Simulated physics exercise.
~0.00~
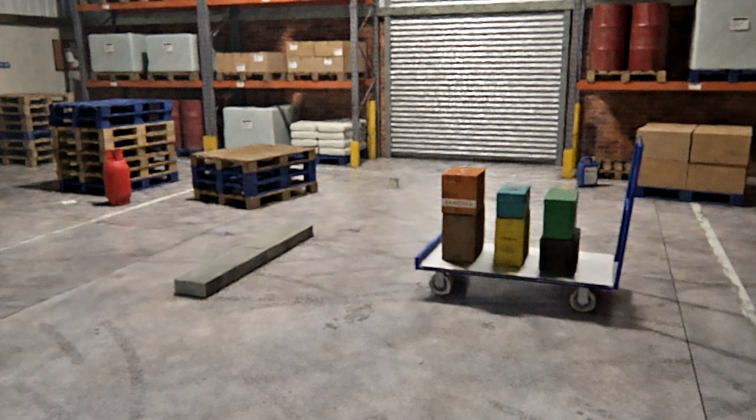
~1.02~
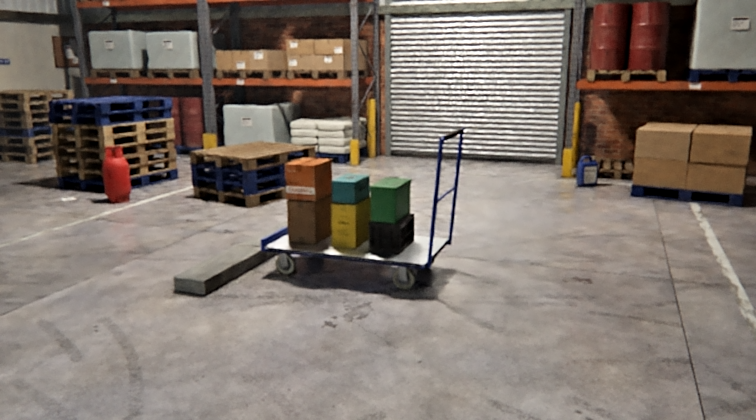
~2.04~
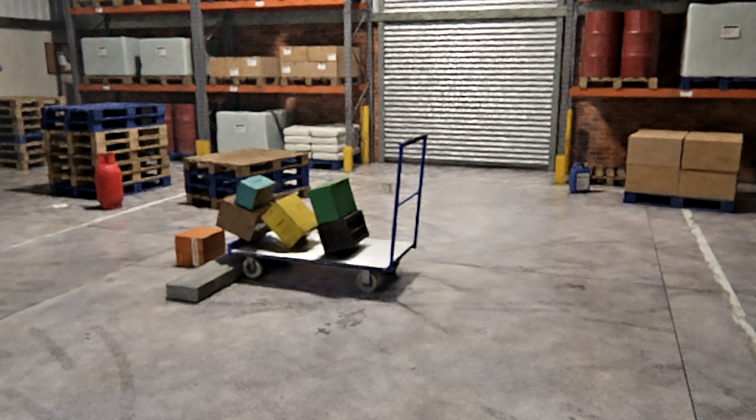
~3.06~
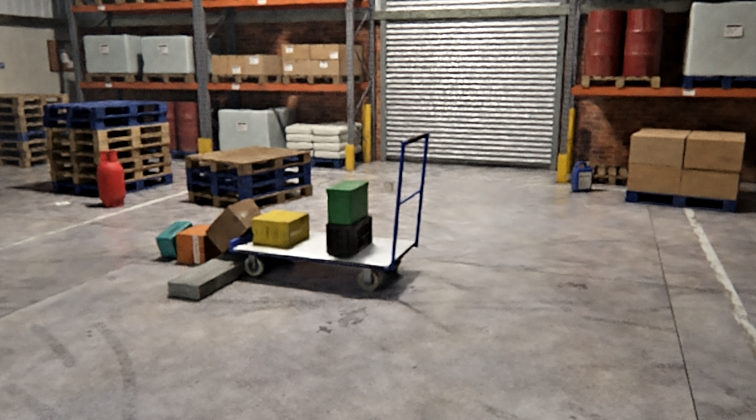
In the video, a flatbed trolley stacked with colourful boxes rolls left across a warehouse floor and stops against a low beam; the load topples forward, leaving orange, teal and brown boxes past the front edge, while the yellow, black and green ones stay on deck.
